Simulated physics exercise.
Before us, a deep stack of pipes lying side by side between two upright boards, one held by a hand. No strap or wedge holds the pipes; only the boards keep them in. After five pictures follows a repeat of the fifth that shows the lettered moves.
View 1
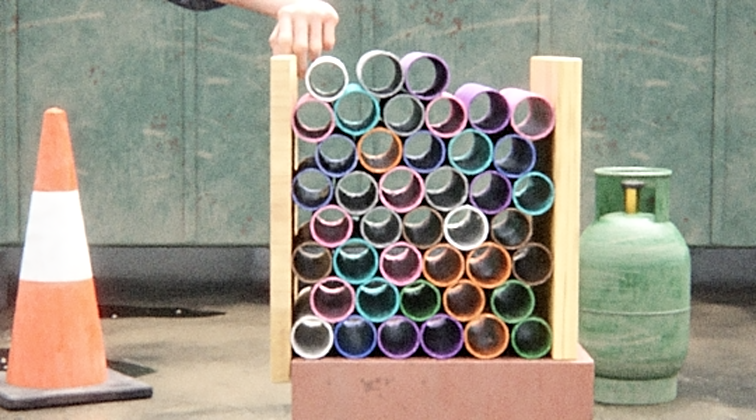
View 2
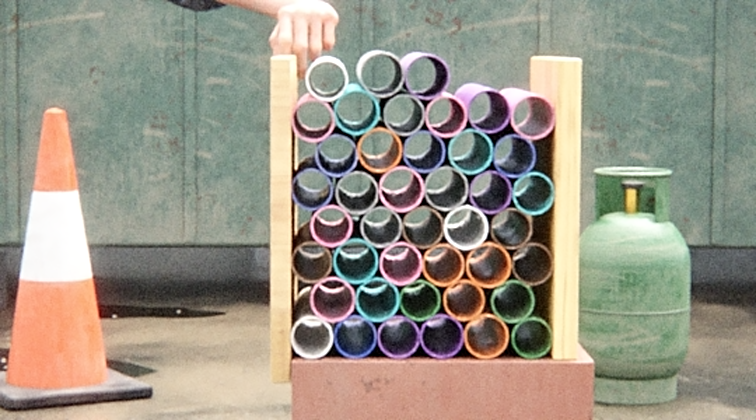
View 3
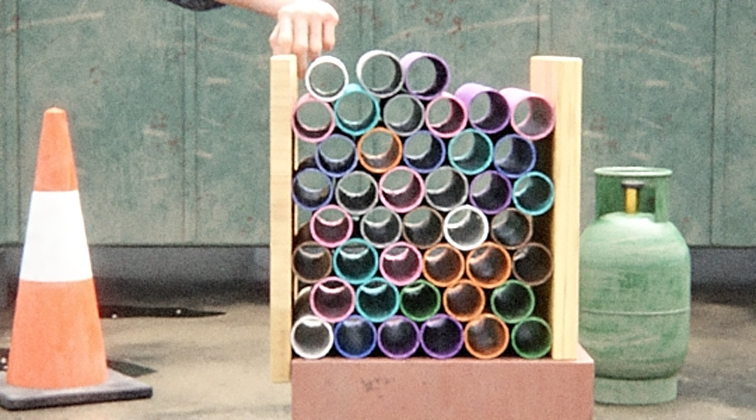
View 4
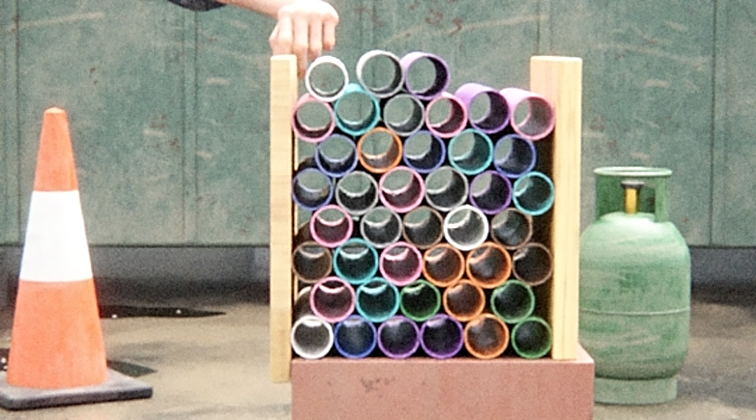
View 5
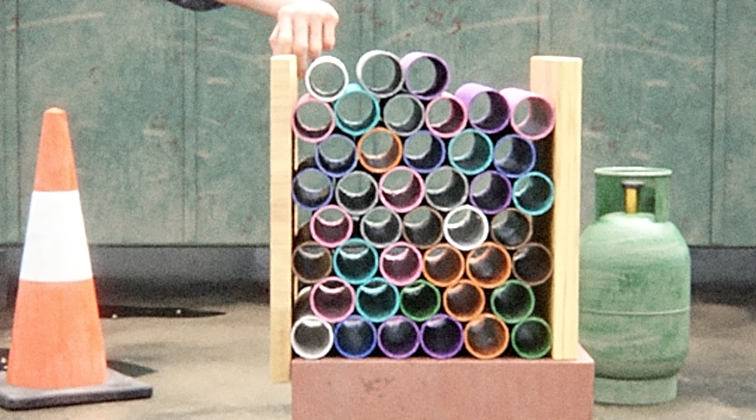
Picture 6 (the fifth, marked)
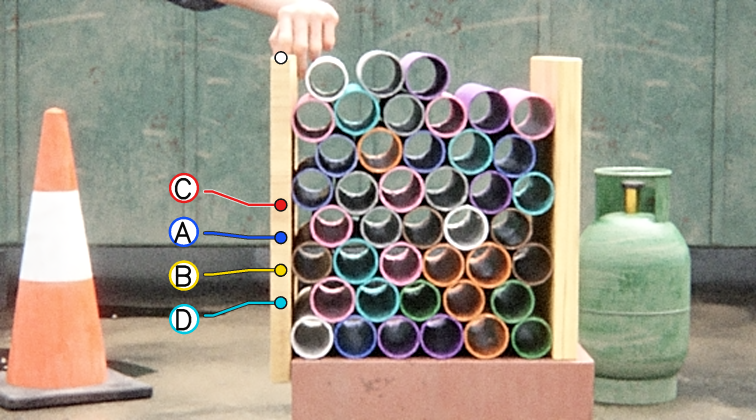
A deep stack of colourful pipes sat between two upright wooden boards, with a hand resting on top of the left one, and nothing visibly moved beside the orange cone and green gas bottle.
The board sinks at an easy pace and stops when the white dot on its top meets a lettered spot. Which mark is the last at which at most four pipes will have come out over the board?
The answer is mark C.
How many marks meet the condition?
One of them.
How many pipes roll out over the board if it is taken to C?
The count is two.
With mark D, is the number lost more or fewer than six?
It loses more than six.
On the marked copy, A at (281, 238); B at (281, 270); C at (281, 205); D at (281, 303); the white dot at (281, 58).
Following C. Soon after the start, top of the board (291, 124).
Later, top of the board (291, 201).
In the end, top of the board (291, 205), two out over the board.
As for the rest, A more than four out over the board; B more than four out over the board; D more than four out over the board.
